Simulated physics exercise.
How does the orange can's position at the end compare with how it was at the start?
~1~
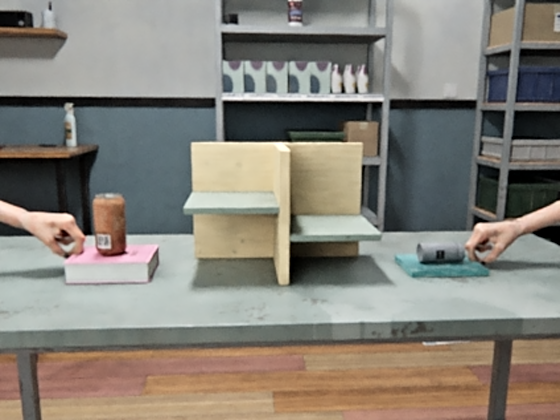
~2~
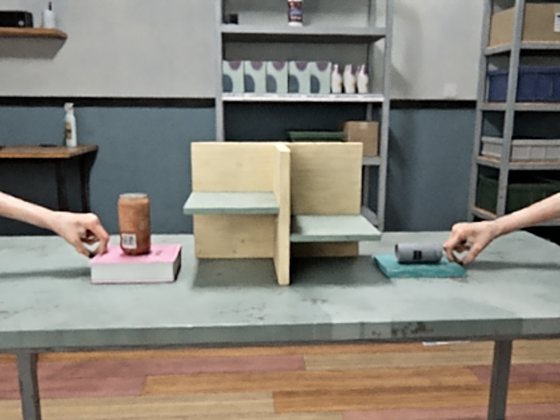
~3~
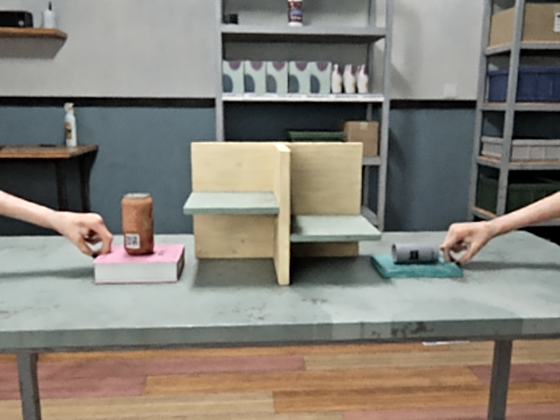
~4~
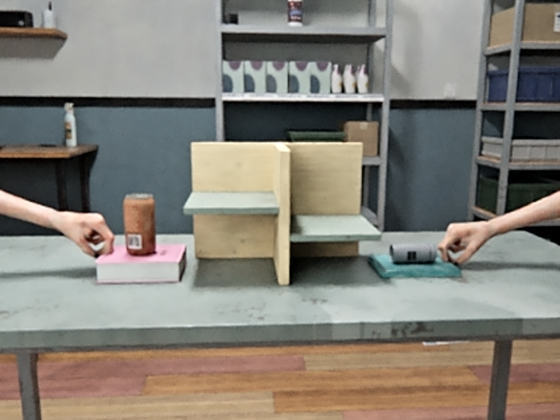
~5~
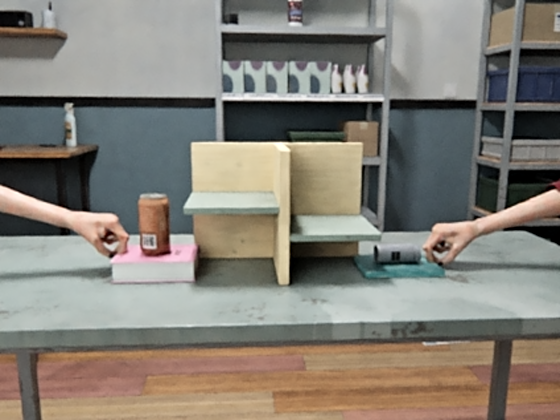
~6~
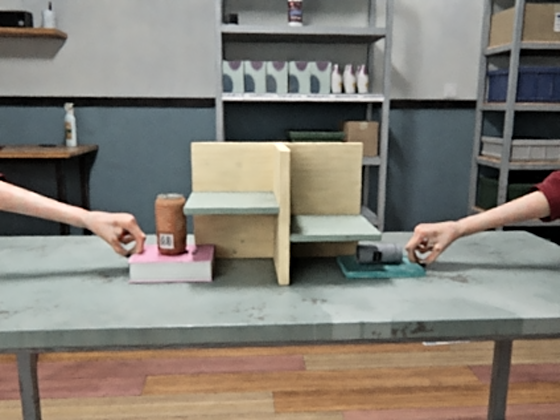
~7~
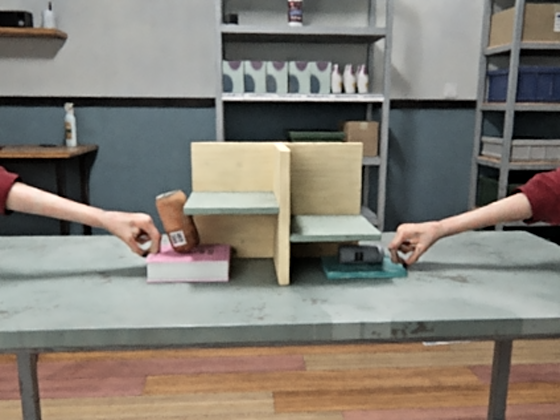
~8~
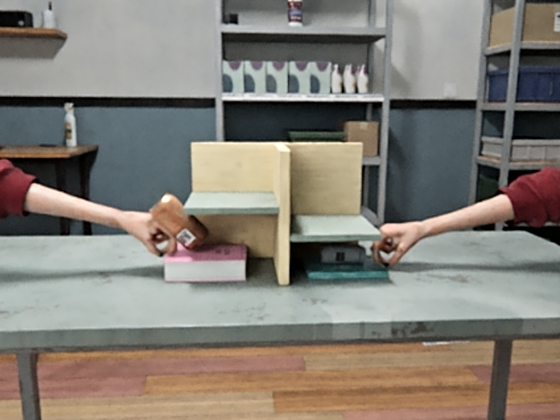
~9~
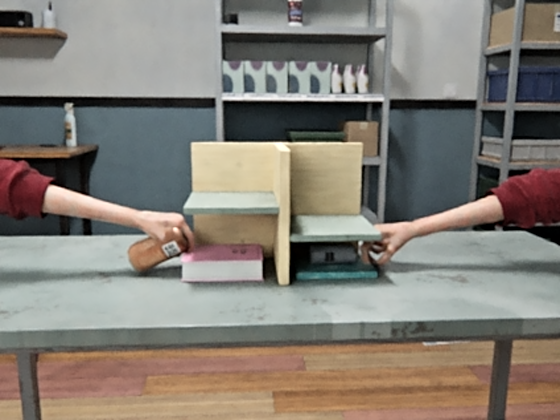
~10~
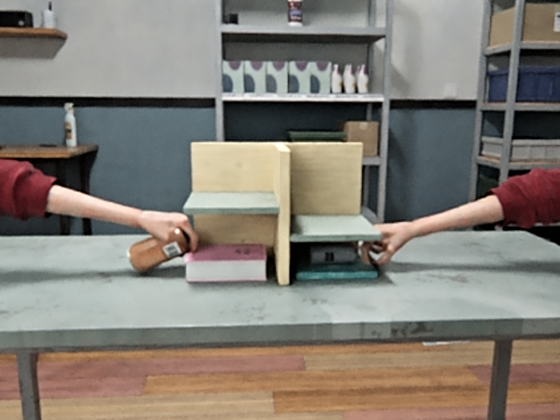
At the start the orange can stood upright on the pink book, and by the end it was lying on its side, just outside the shelf.
